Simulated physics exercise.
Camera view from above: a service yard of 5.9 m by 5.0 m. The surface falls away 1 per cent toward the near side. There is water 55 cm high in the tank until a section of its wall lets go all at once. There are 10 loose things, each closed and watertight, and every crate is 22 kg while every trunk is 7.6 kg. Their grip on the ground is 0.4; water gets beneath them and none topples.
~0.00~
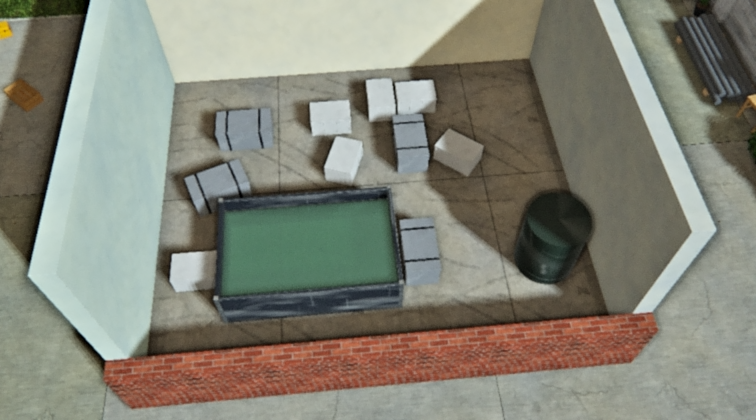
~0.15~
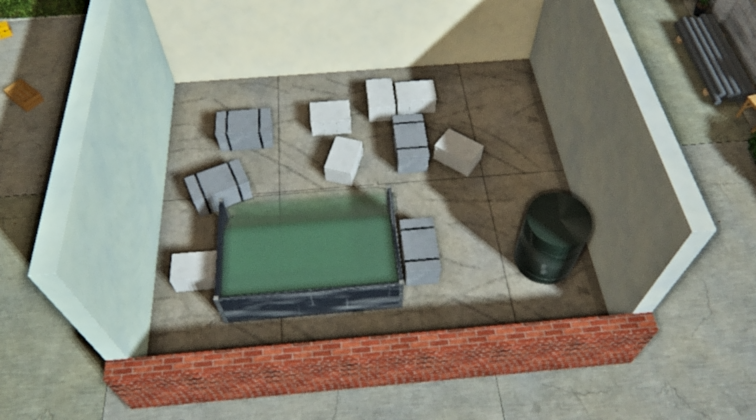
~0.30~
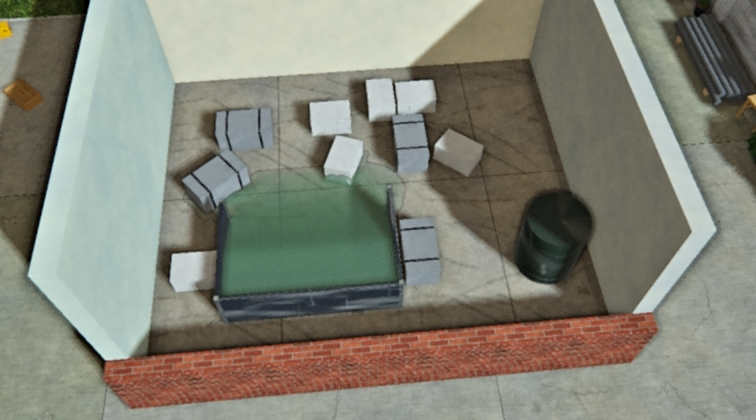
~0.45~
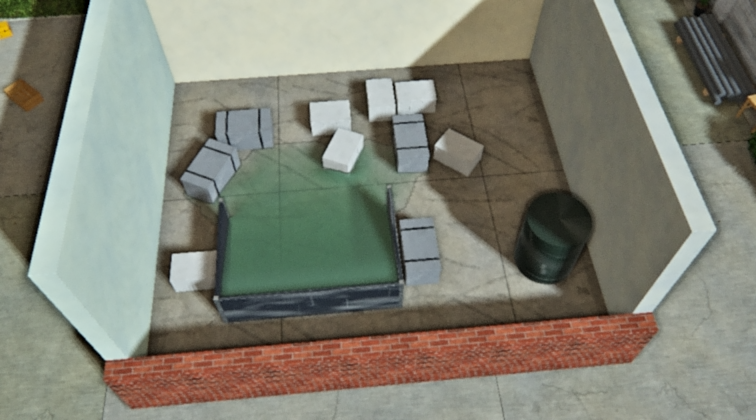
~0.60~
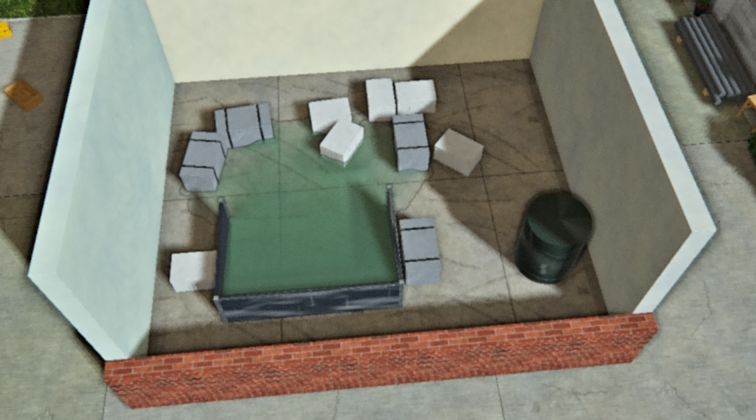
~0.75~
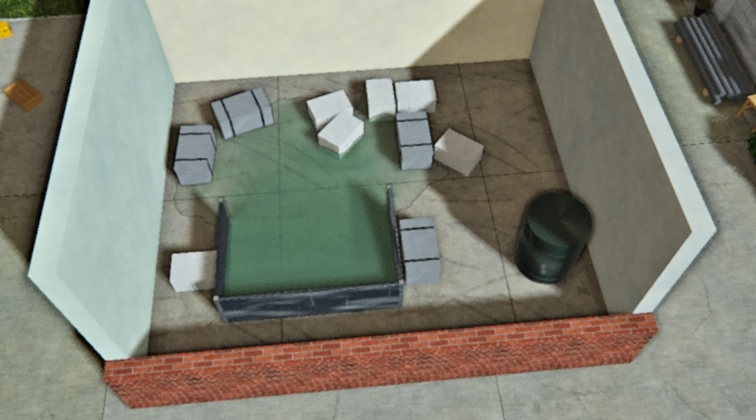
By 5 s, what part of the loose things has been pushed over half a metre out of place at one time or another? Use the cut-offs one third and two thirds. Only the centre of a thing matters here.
Two thirds or more.
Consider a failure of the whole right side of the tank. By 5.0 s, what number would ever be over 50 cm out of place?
That gives 3 of them.
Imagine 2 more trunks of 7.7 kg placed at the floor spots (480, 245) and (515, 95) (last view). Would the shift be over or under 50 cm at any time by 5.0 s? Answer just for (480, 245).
Answer: Less.
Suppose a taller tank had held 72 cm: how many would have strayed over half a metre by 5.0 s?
With that change, 8 of them.
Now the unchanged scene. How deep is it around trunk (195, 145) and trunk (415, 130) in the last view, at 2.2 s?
I'd estimate 19 cm for the first and 4 cm for the second.
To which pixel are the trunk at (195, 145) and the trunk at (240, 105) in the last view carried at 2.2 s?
(180, 99) and (194, 59), roughly.
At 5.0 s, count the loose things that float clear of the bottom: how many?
5 of them.
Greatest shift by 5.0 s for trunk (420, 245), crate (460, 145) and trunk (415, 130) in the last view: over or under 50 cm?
Within the mark, within the mark, beyond the mark.
After 1.1 s 3 of 10 are over 50 cm from their spots; 0 afloat.
After 2.2 s 7 of 10 are over 50 cm from their spots; 5 afloat.
After 3.5 s 6 of 10 are over 50 cm from their spots; 6 afloat.
After 5.0 s 8 of 10 are over 50 cm from their spots, and 8 have been at some point; 5 afloat.
